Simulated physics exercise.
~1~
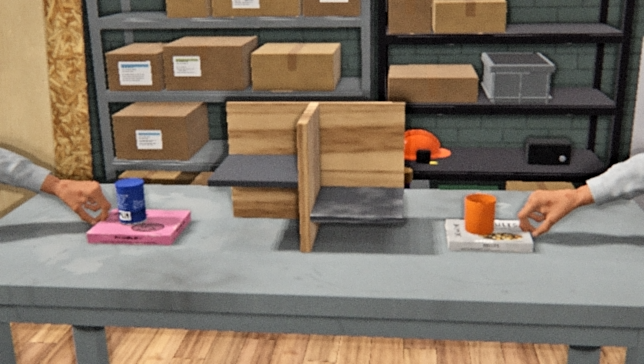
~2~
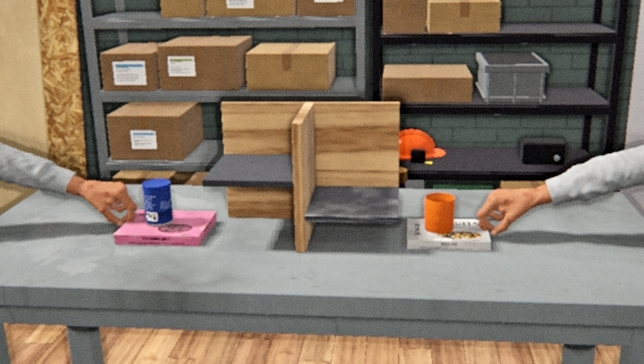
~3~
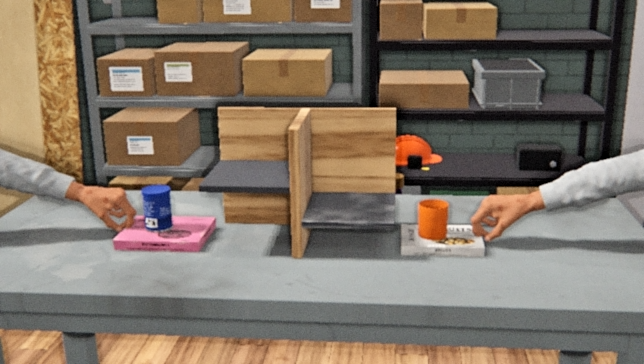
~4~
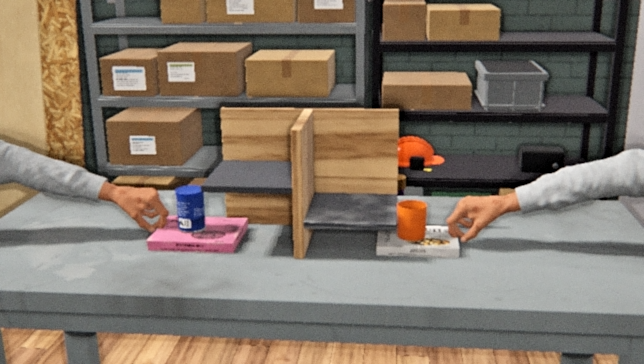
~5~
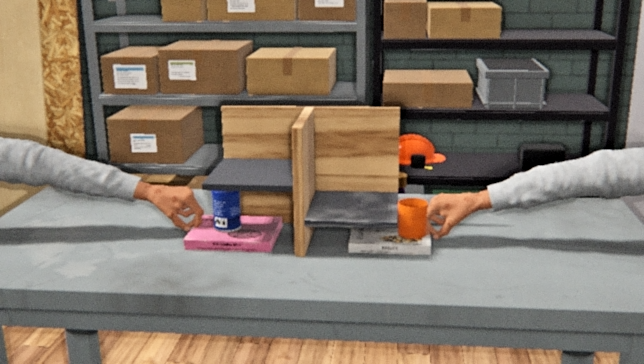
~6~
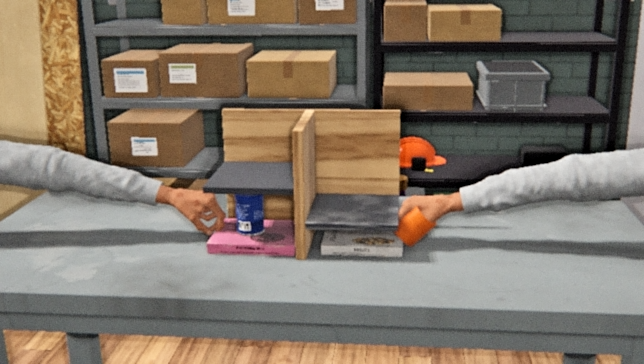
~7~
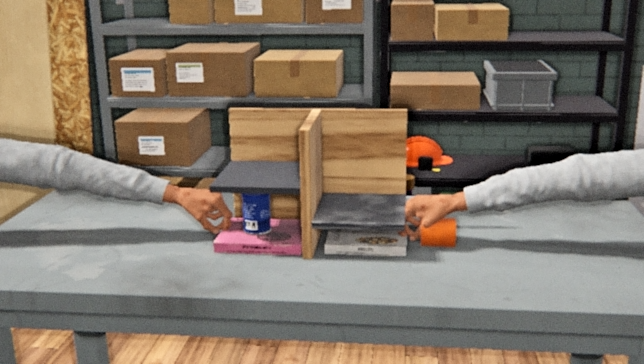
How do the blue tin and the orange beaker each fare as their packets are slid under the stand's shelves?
The blue tin passes below its shelf and stays upright on the pink packet. The orange beaker is knocked back by the shelf on its side and ends up tipped over beside the stand.
